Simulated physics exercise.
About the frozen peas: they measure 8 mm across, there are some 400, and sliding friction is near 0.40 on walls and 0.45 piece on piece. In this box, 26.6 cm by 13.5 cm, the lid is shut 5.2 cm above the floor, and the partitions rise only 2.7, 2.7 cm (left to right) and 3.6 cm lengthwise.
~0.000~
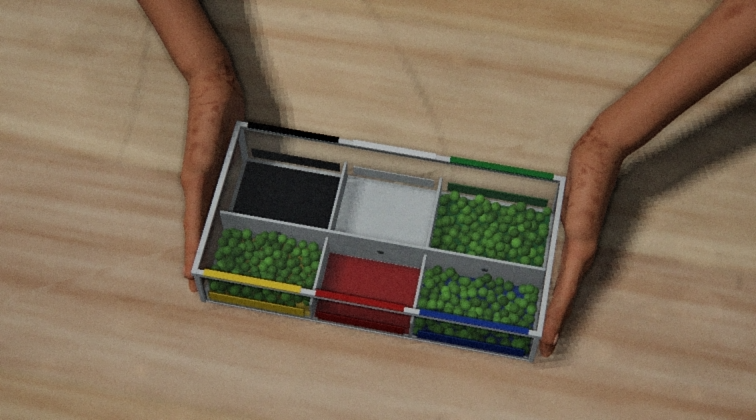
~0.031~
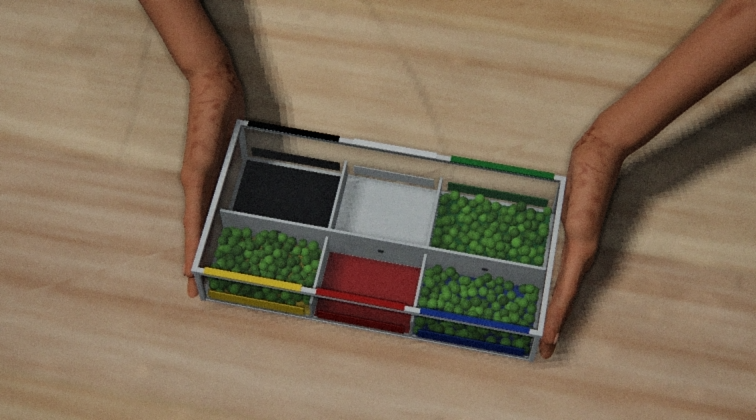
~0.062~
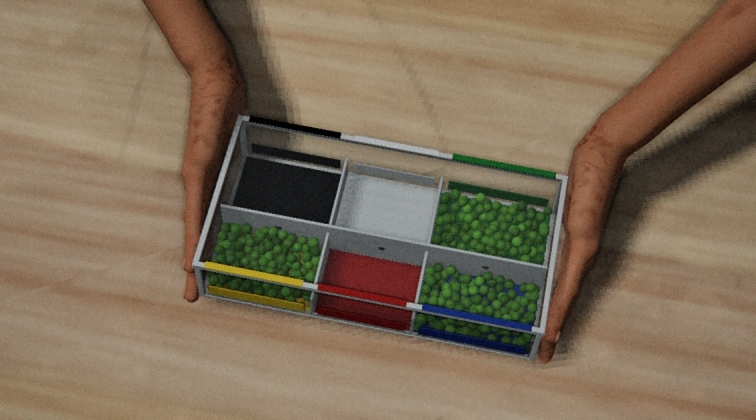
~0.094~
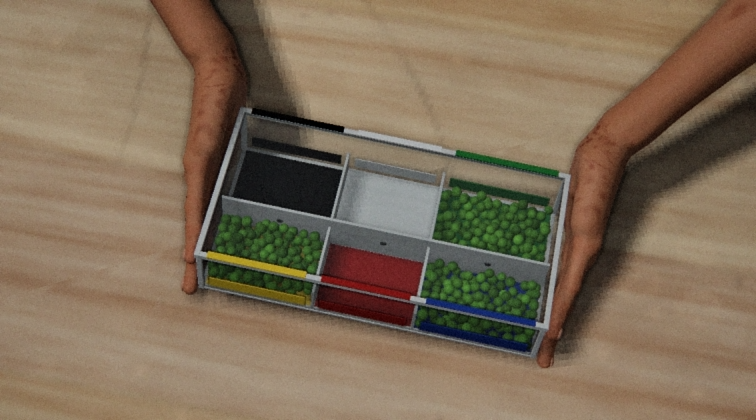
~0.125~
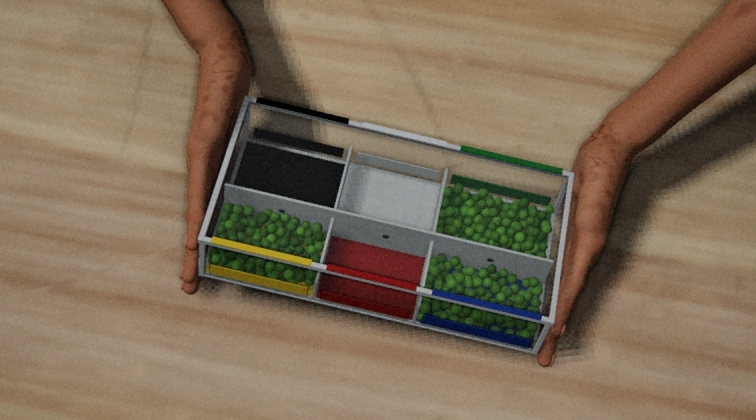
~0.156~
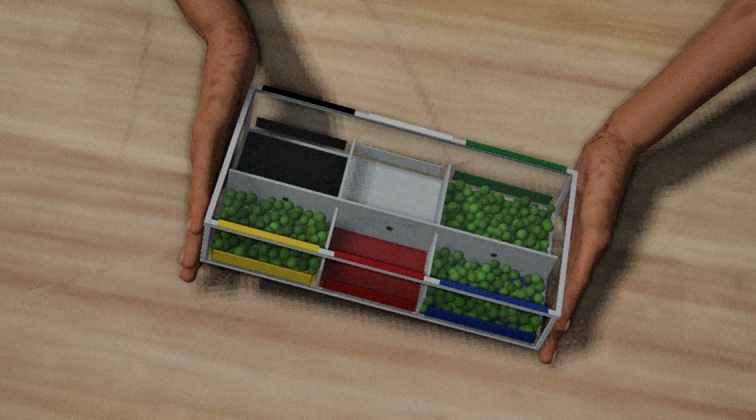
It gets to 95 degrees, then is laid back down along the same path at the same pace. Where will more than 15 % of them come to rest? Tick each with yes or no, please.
Red compartment - no; blue compartment - yes; green compartment - yes; yellow compartment - no; white compartment - no; black compartment - no.
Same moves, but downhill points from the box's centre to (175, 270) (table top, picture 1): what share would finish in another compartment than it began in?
I'd estimate about 55 %.
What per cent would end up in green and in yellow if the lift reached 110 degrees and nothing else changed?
Result - green 70 percent; yellow 0 percent.
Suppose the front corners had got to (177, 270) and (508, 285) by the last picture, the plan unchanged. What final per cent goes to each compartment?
Final shares: Red 5%, blue 0%, green 0%, yellow 65%, white 0%, black 25%.
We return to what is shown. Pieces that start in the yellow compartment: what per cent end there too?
Something like 10 in a hundred.
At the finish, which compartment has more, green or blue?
The green one has more.
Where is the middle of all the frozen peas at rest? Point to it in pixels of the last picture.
Somewhere near (502, 250) in the last picture.
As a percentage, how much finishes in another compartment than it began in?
It works out to about 40 per cent.
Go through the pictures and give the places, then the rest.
In the first frame, box tilt 0 degrees, front corners at (198, 270) and (537, 332); blue 30 %, green 30 %, yellow 40 %.
In the second frame, box tilt 1 degrees, front corners at (198, 269) and (538, 332).
In the third frame, box tilt 2 degrees, front corners at (199, 263) and (540, 329).
In the fourth frame, box tilt 5 degrees, front corners at (201, 253) and (543, 325), lowest corner right back.
In the fifth frame, box tilt 9 degrees, front corners at (205, 238) and (549, 319), lowest corner right back.
In the sixth frame, box tilt 13 degrees, front corners at (211, 221) and (555, 312), lowest corner right back; blue 30 %, green 30 %, yellow 40 %. The box's pace is about 130 degrees a second.
After 0.84 s, tilt 95 degrees; red 5 %, blue 30 %, green 35 %, yellow 25 %, white 5 %.
Then, at 1.30 s, tilt 43 degrees; red 5 %, blue 25 %, green 60 %, yellow 5 %, white 5 %.
After 1.83 s, tilt 0 degrees; red 5 %, blue 25 %, green 60 %, yellow 5 %, white 5 %.
By 2.4 s all is still; red 5 %, blue 25 %, green 60 %, yellow 5 %, white 5 %, black 0 %.
